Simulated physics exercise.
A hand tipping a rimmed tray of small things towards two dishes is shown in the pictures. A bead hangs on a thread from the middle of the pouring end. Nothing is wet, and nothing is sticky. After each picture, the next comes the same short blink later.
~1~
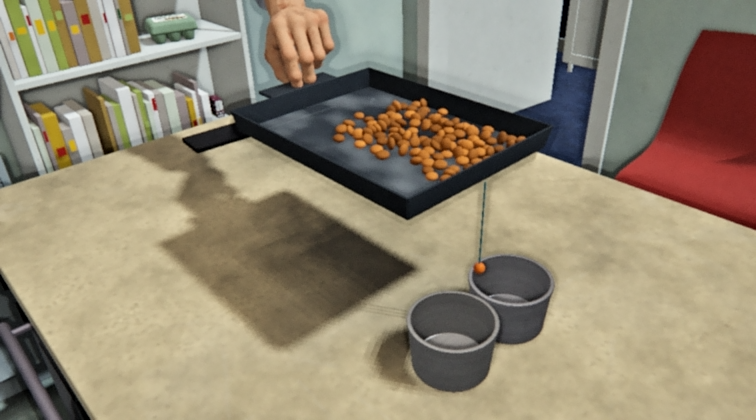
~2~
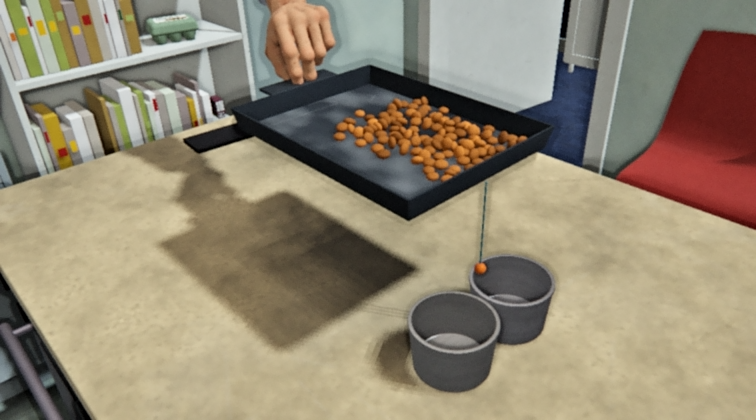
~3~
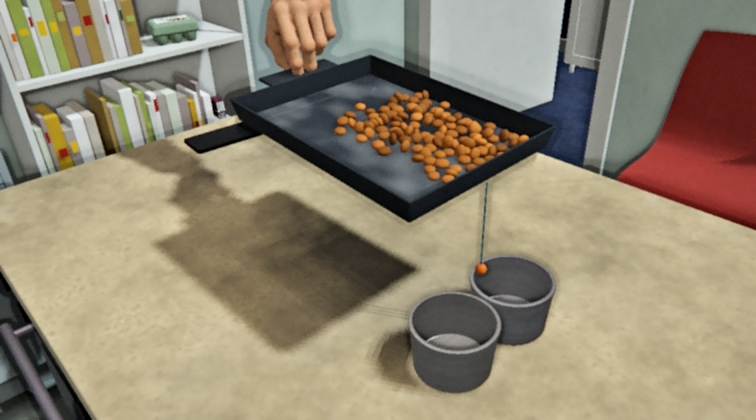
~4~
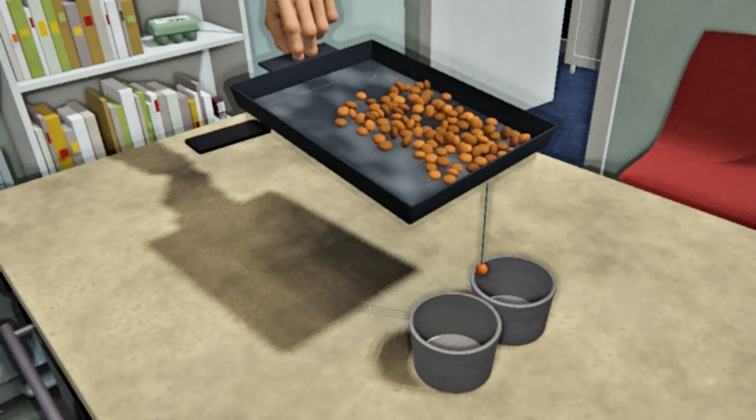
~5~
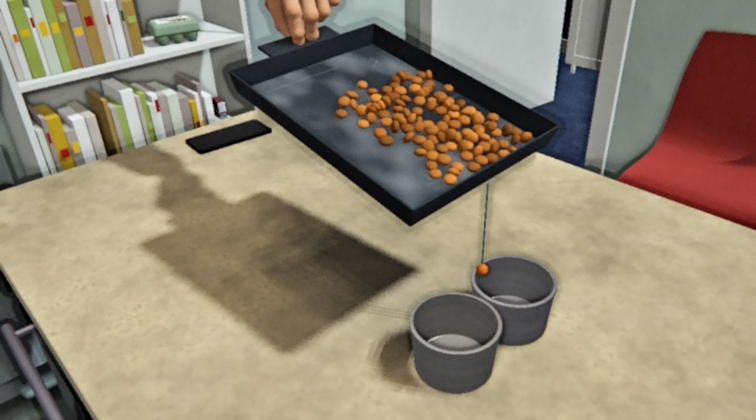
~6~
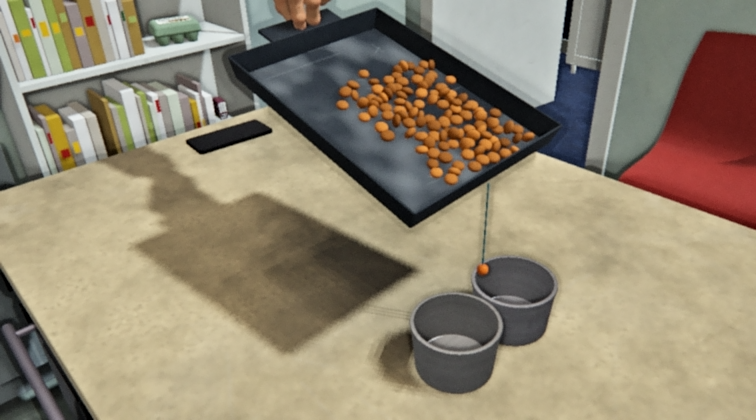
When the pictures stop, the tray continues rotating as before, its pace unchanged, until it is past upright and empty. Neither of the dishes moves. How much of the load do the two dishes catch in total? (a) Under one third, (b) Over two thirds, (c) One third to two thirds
(c) One third to two thirds.
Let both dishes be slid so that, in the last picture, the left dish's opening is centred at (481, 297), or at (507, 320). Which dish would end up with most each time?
First try, the dish at left; second try, the dish at left.
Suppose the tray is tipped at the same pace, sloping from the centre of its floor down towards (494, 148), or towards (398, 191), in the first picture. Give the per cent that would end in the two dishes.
Respectively close to 10 and 50 in a hundred.
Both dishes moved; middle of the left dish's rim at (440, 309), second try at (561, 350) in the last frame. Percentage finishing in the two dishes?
The first position comes out at 20 per cent, the other at 10 per cent.
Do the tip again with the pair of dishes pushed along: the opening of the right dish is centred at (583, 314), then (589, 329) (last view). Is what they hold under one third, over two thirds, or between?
Under a third; under a third.
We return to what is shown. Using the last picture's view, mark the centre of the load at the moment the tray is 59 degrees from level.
Close to (472, 147).
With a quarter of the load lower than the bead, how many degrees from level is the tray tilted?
100° or so.
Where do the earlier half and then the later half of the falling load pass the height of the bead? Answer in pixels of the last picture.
Around (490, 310) first; around (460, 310) second.
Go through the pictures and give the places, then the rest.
Corners of the pouring end (408, 195) and (546, 126), level; middle of the load (423, 140), bits of cat kibble; left dish (486, 360); right dish (542, 314); bead on its thread (479, 268), in the first frame.
Corners of the pouring end (409, 196) and (547, 126), level; middle of the load (424, 139), in the second frame.
Corners of the pouring end (410, 198) and (549, 126), tipped barely, lowest at the left corner; middle of the load (425, 136), in the third frame.
Corners of the pouring end (412, 201) and (551, 125), tipped a little, lowest at the left corner; middle of the load (426, 131), in the fourth frame.
Corners of the pouring end (413, 204) and (553, 125), tipped a little, lowest at the left corner; middle of the load (428, 125), in the fifth frame.
Corners of the pouring end (414, 208) and (555, 124), tipped clearly, lowest at the left corner; middle of the load (429, 120); left dish (489, 361); right dish (546, 316), in the sixth frame.
Just after the last frame, tray tipped steeply; every one on the tray.
A moment on, tray tipped right over; the larger part on the tray; just a few in the left dish; just a few outside both; roughly a quarter in the air.
Further on, tray tipped past a quarter turn; roughly half in the left dish; just a few in the right dish; roughly half outside both.
When it is over, tray tipped past a quarter turn; roughly half in the left dish; just a few in the right dish; roughly half outside both.
